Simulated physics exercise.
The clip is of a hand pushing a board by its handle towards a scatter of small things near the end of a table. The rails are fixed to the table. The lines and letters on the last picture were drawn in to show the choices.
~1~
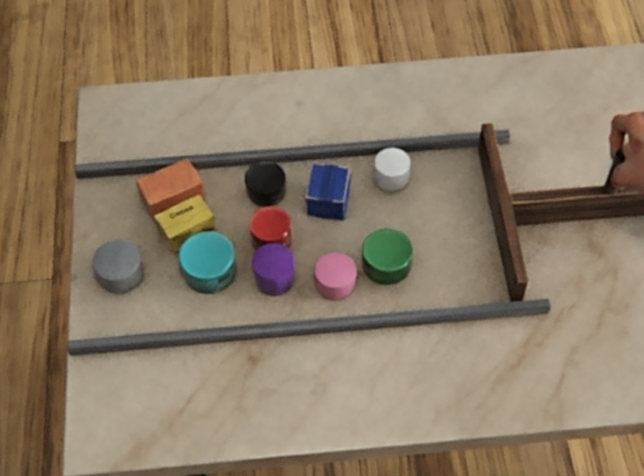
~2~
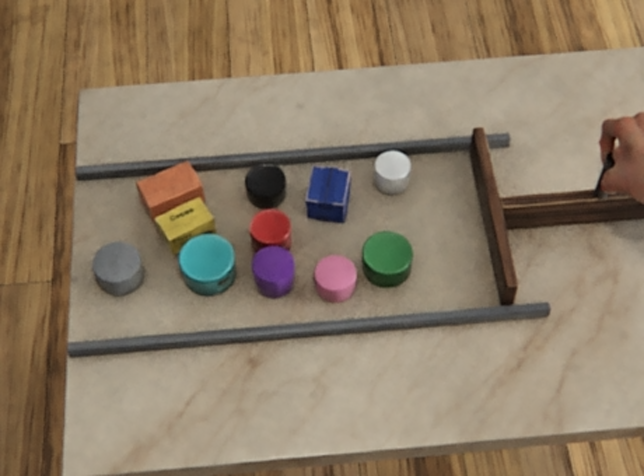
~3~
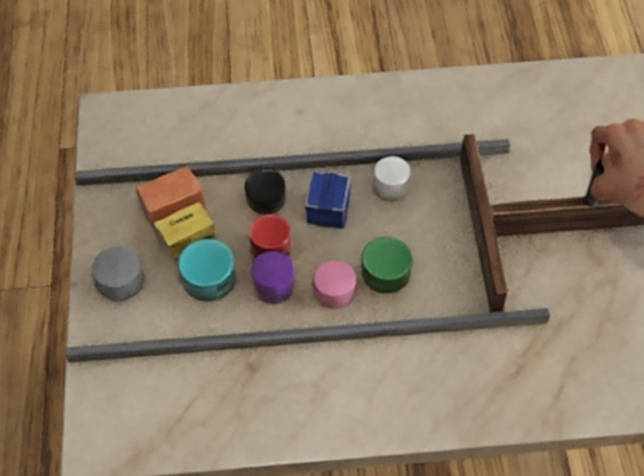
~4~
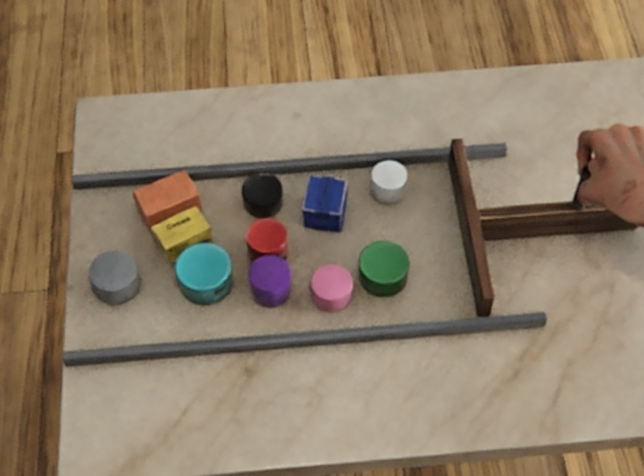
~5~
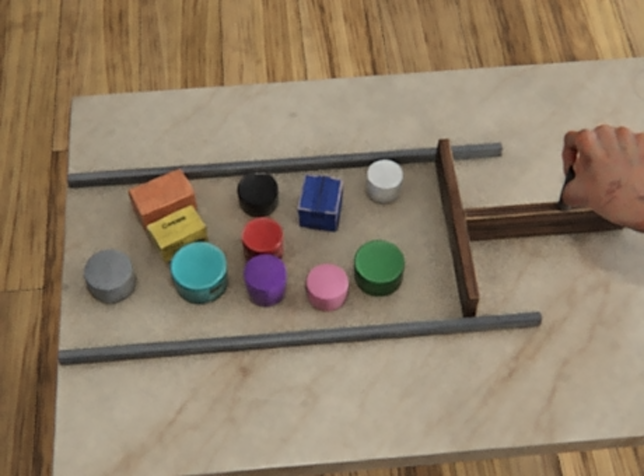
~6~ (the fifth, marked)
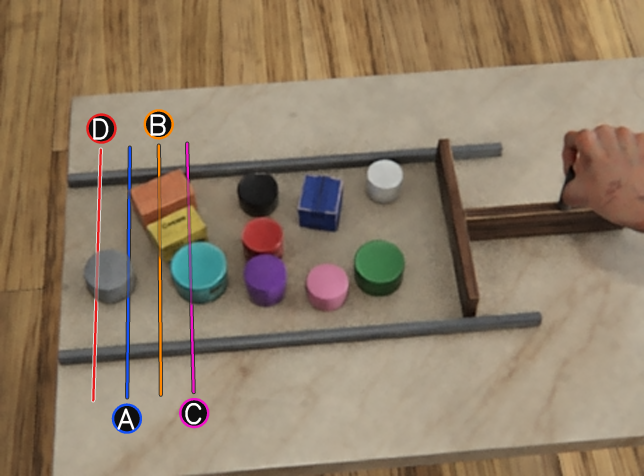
A wooden board, pushed by a hand on its handle, slid slowly left between two grey rails towards a scatter of small colourful tubs and blocks, which stayed where they were on the table.
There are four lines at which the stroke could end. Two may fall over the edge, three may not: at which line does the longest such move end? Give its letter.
Up to line B.
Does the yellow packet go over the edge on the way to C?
By then, no.
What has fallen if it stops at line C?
The grey pot goes over.
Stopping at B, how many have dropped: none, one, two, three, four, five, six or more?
In all, two.
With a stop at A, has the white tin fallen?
No.
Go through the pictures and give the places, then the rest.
Green tub (387, 257); yellow packet (186, 224); white tin (392, 170), in the first picture.
Board (495, 202); red tub (271, 234), in the second picture.
Board (485, 209); turquoise jar (208, 270), in the third picture.
Board (472, 214); black jar (263, 196), in the fourth picture.
Board (458, 214); orange block (163, 200); grey pot (110, 276); green tub (379, 269), in the fifth picture.
On the marked copy, A at (129, 263); B at (160, 261); C at (190, 258); D at (97, 265).
Following B. Soon after the start, board (353, 222); white tin (321, 181); pink pot (294, 302).
Later, board (246, 230); grey pot (102, 276); orange block (135, 206).
In the end, board (160, 237); orange block over the edge; grey pot over the edge; two fallen.
As for the rest, A drops four; C is within the limit but short; D drops seven.
